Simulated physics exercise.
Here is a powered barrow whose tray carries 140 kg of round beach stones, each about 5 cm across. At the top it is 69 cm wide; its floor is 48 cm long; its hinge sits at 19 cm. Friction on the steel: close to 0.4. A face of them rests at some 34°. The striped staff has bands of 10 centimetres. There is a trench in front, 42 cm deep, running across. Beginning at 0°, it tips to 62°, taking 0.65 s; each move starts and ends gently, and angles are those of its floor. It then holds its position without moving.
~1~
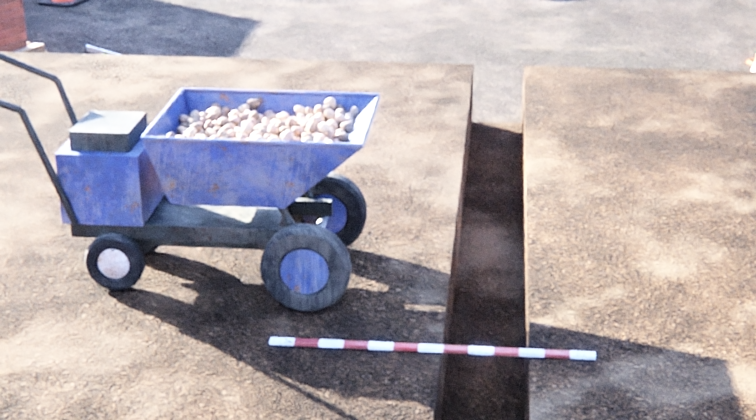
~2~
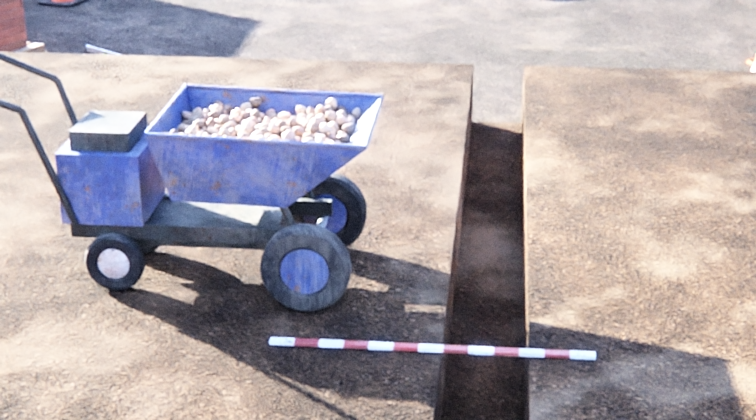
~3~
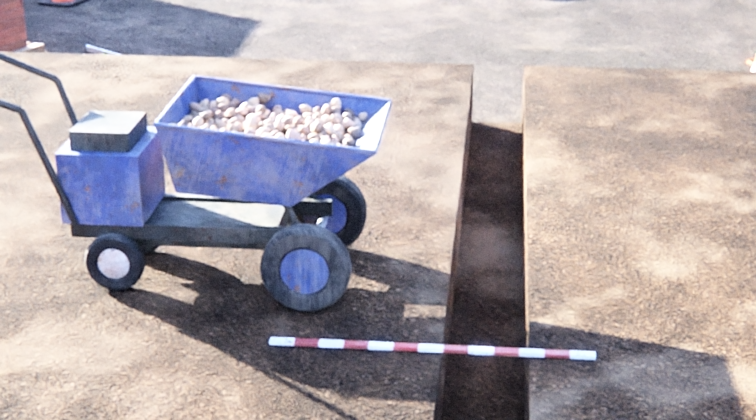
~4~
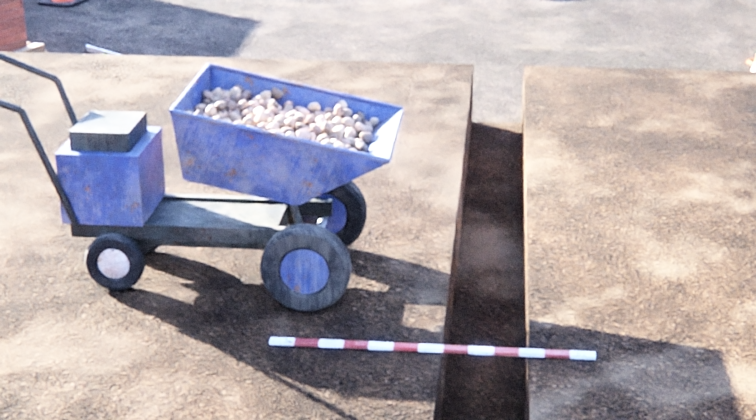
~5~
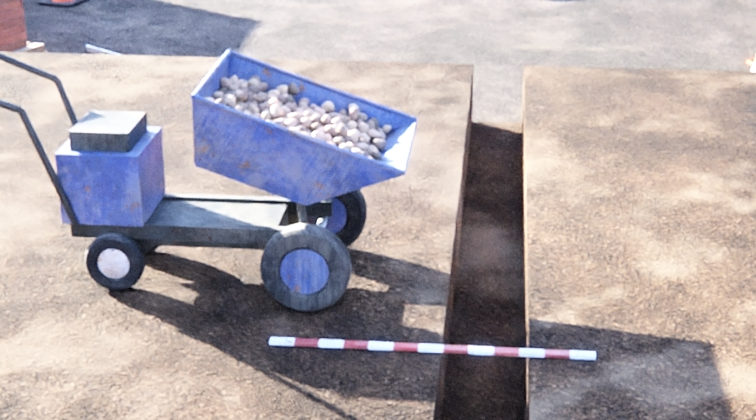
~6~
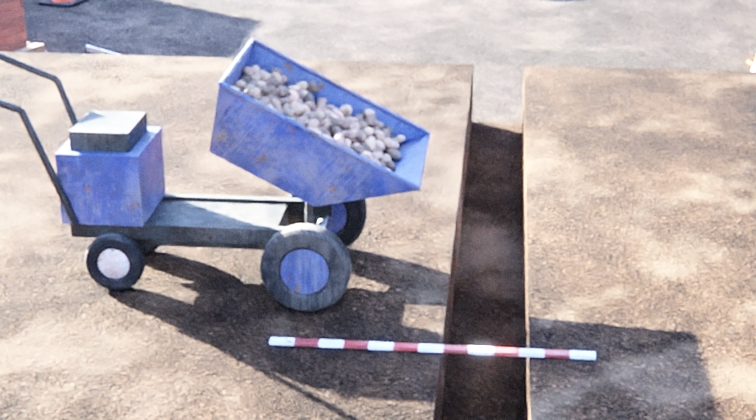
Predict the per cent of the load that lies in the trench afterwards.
63 per cent.
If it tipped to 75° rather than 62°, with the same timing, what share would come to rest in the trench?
About 80%.
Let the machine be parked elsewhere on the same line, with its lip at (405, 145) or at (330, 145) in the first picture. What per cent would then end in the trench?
First place roughly 25%, second roughly 90%.
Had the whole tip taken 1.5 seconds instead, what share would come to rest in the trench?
Trench share: Approx. 85%.
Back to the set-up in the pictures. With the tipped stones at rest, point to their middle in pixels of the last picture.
Their middle ends up near (511, 347).
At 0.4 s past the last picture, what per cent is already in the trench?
20 per cent, give or take.
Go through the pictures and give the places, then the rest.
Lip at (362, 146), floor tilted 0°, highest stones at (315, 114), in the first frame.
Lip at (366, 147), floor tilted 1°, highest stones at (288, 114), in the second frame.
The tray is at 6°, its lip at (376, 152); the top of the load is at (224, 105), in the third frame.
Lip at (389, 161), floor tilted 12°, highest stones at (225, 99), in the fourth frame.
The tray is at 19°, its lip at (405, 173); the top of the load is at (237, 87), in the fifth frame.
The tray is at 27°, its lip at (419, 189); the top of the load is at (252, 79), in the sixth frame.
Then, 0.2 s after the last picture the floor is at 53°, 100 % in the tray; the foremost stones are at (438, 209).
Then, 0.4 s after the last picture the floor is at 62°, 78 % in the tray, 21 % in the trench; the foremost stones are at (526, 272).
Then, 0.8 s after the last picture the floor is at 62°, 20 % in the tray, 45 % in the trench, 35 % past the trench; the foremost stones are at (696, 305).
Then, 2.8 s after the last picture the floor is at 62°, 0 % in the tray, 63 % in the trench, 37 % past the trench; the foremost stones are past the picture's edge.
